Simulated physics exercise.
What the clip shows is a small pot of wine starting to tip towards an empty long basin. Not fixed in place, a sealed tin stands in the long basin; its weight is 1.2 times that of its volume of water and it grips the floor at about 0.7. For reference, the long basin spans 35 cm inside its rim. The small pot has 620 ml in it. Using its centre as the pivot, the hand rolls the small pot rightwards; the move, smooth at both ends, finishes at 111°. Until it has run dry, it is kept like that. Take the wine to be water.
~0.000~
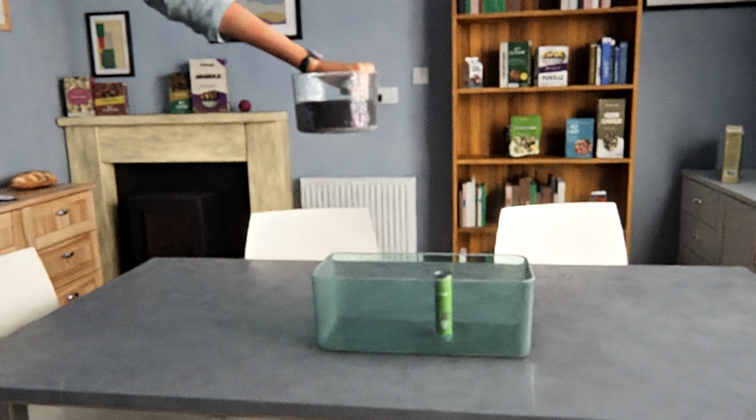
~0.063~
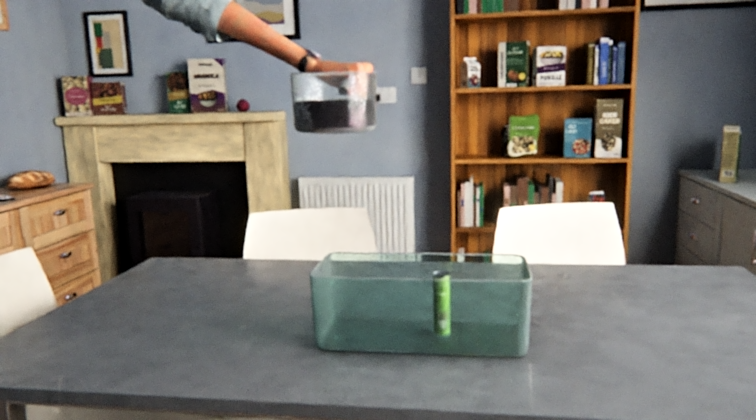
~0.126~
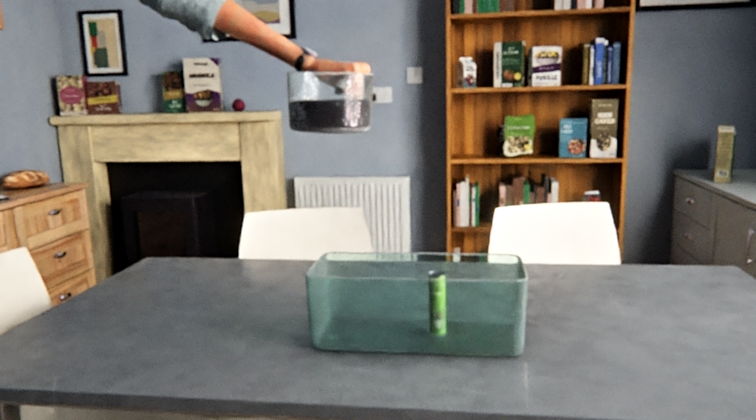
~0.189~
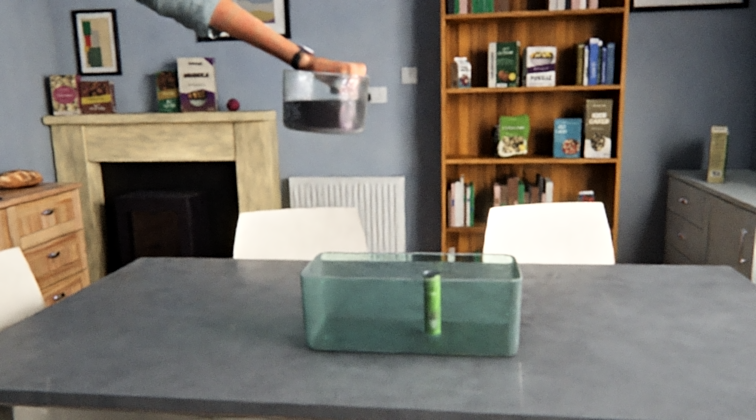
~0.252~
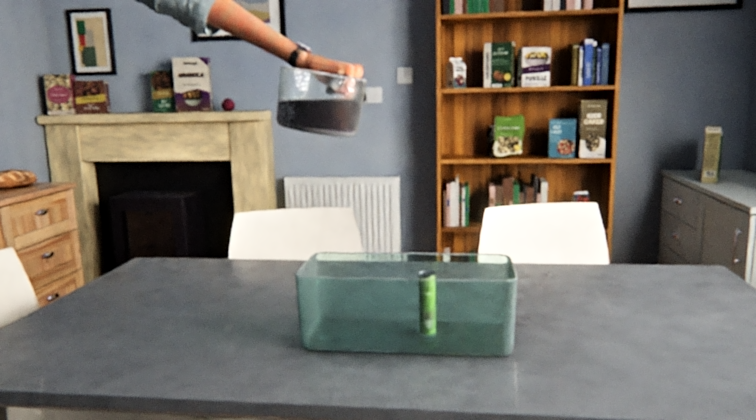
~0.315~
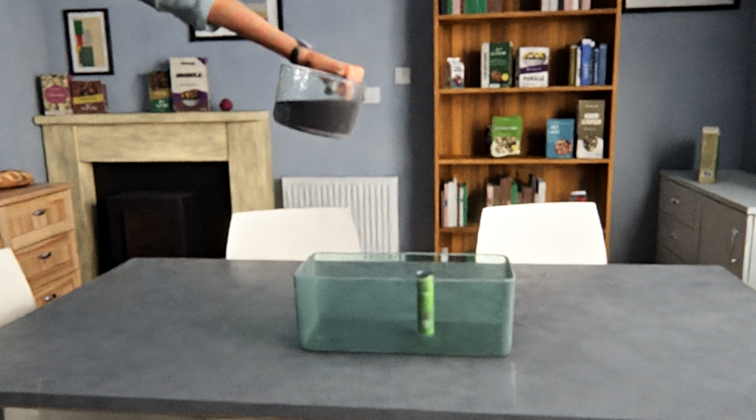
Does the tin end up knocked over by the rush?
Yes.
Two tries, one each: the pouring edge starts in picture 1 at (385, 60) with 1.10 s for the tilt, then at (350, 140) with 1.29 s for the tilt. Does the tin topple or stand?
Run one: It tumbles. Run two: It does not tip.
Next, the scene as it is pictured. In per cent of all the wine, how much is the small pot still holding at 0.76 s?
76 %.
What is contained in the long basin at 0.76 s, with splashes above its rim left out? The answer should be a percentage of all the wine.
Around 0%.
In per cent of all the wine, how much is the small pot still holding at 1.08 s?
Around 16 percent of it.
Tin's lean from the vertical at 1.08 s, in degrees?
Looks like some 0 degrees from vertical upright.
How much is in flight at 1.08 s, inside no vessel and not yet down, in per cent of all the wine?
Estimated airborne part: Roughly 32 per cent.
Then, 0.76 s in, the tilt is 71° and 76 per cent is still to pour; the tin stands where it began.
Then, 1.08 s in, the tilt is 104° and 17 per cent is still to pour; the tin stands where it began.
Then, 1.42 s in, the tilt is 111° and 0 per cent is still to pour; the tin leans 55°.
Then, 1.79 s in, the tilt is 111° and 0 per cent is still to pour; the tin lies on its side.
Finally, the tin lies on its side.
